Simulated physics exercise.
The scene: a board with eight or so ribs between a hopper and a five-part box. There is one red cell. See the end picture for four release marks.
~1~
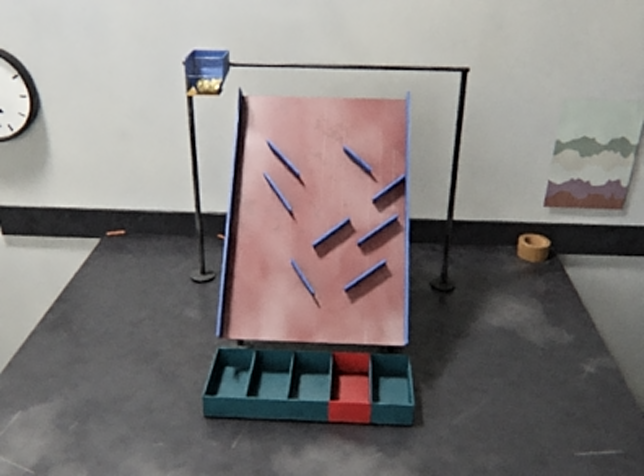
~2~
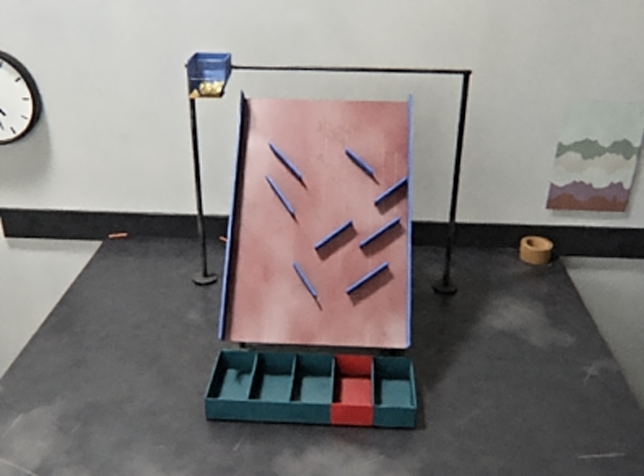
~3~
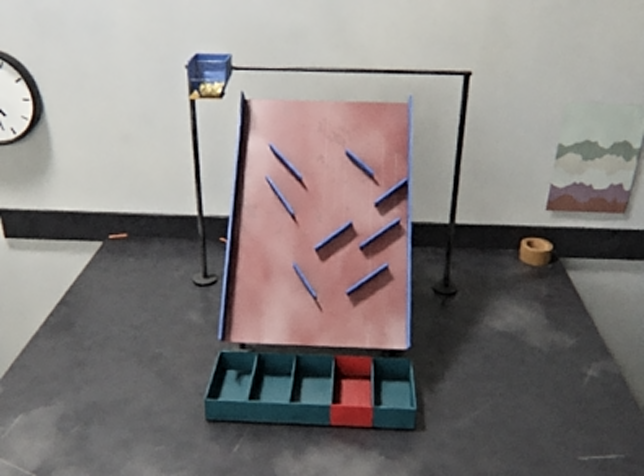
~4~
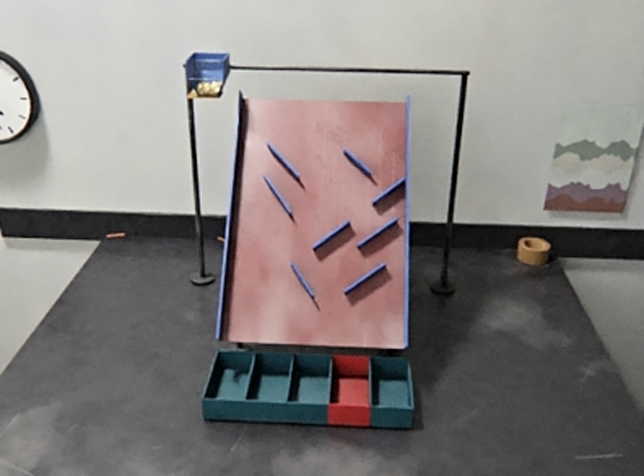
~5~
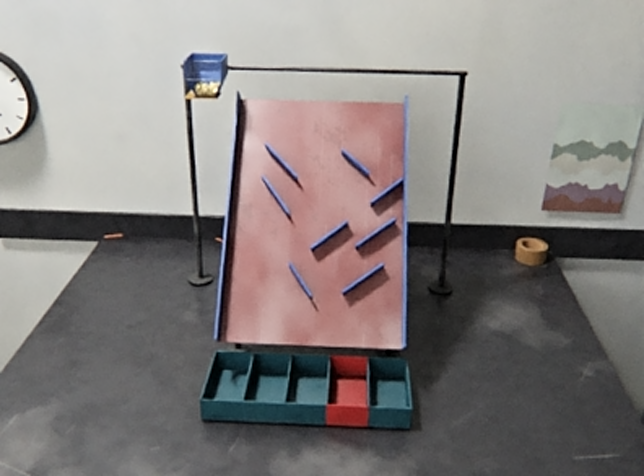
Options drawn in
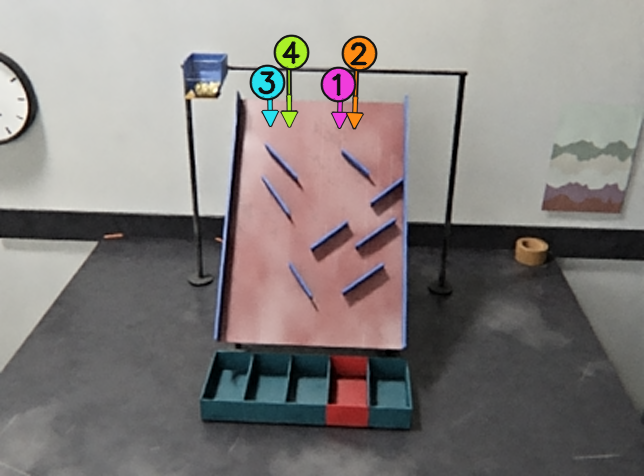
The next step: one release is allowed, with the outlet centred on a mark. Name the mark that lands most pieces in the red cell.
Choose 4.
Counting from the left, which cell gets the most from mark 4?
The fourth.
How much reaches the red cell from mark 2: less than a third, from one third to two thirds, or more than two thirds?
Less than a third.
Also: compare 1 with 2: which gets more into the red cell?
1 it is.
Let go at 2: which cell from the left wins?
The third.
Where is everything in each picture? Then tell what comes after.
The first picture shows hopper near (210, 84), soya beans, door shut.
The second picture shows ribs (269, 142) to (301, 176), (346, 148) to (373, 172), (266, 175) to (293, 212).
The third picture shows ribs (375, 202) to (407, 178), (315, 248) to (352, 221), (360, 246) to (400, 218).
The fourth picture shows ribs (291, 262) to (313, 296), (344, 291) to (386, 263).
The fifth picture shows red cell near (347, 414), number 4 of 5 from the left.
On the marked copy, mark 1 meets the board at (339, 122); mark 2 meets the board at (354, 122); mark 3 meets the board at (270, 120); mark 4 meets the board at (289, 121).
For mark 1, close to a quarter in the red cell, close to two thirds in other cells, a small share outside the box.
For mark 2, close to a quarter in the red cell, the bulk in other cells, only a few outside the box.
For mark 3, close to a third in the red cell, close to half in other cells, a small share outside the box.
For mark 4, the bulk in the red cell, close to a quarter in other cells.
